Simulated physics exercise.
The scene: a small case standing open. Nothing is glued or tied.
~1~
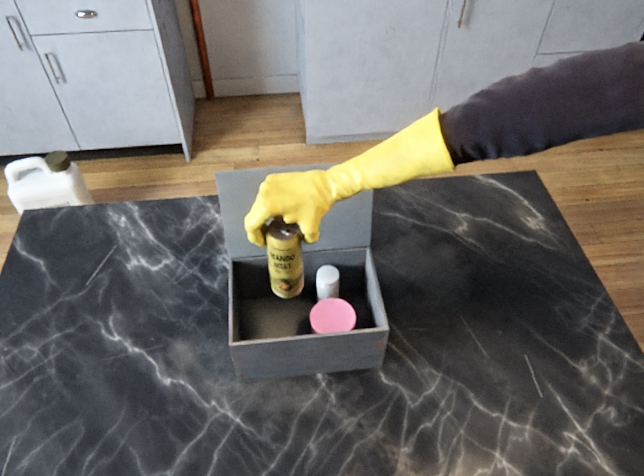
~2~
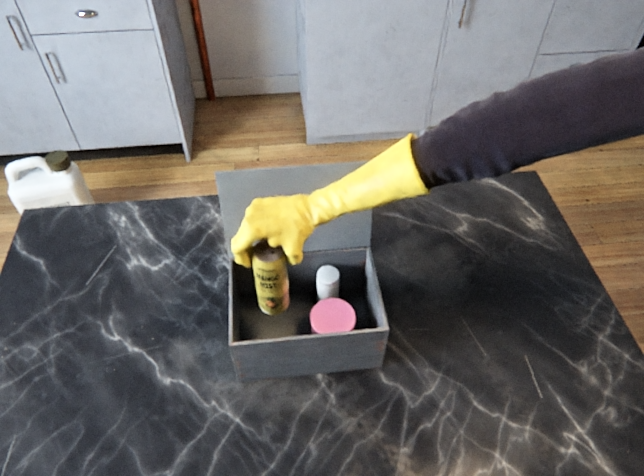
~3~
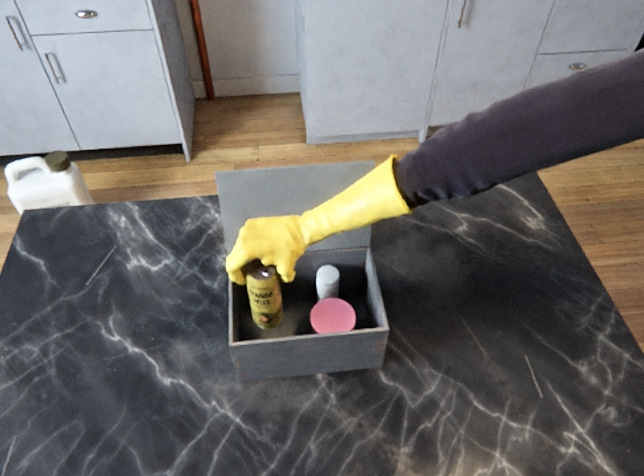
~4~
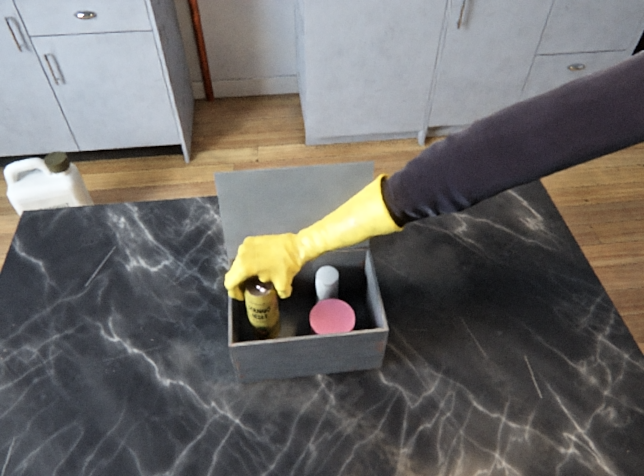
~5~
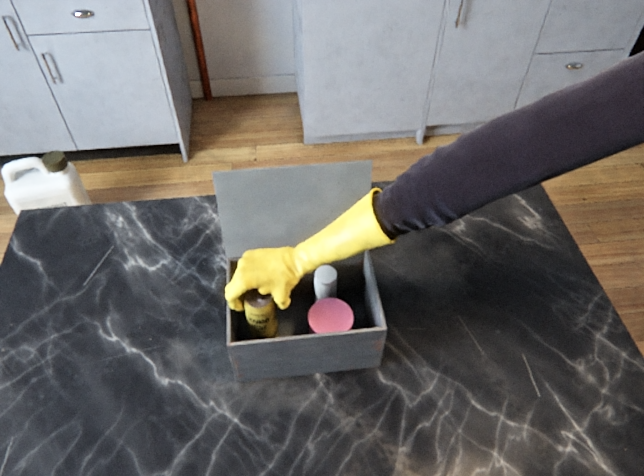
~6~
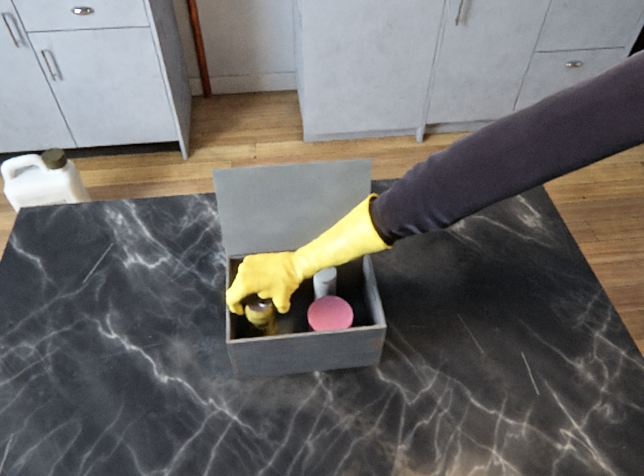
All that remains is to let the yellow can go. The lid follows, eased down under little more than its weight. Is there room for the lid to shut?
The lid is held up.
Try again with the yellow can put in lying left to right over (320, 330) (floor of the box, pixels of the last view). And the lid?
Then it shuts flat.
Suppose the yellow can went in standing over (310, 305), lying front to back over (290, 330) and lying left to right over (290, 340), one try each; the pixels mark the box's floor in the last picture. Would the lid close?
First try: It closes; second try: It closes; third try: It closes.
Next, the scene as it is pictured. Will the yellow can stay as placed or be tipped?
It keeps its pose.
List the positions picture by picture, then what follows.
On its way; yellow can (286, 260); pink tub (333, 327), in the first picture.
On its way; yellow can (272, 279); pink tub (332, 327), in the second picture.
On its way; yellow can (265, 296); pink tub (333, 327), in the third picture.
On its way; yellow can (263, 310); pink tub (332, 327), in the fourth picture.
On its way; yellow can (262, 320); pink tub (330, 326), in the fifth picture.
In place under the hand; yellow can (263, 323); pink tub (330, 324), in the sixth picture.
Then, 1.40 s after the last picture, lid 72° above the rim.
Then, 1.80 s after the last picture, lid 41° above the rim.
At rest, lid 12° above the rim; all 3 in place. Seen from the same camera at the end, yellow can near (263, 324).
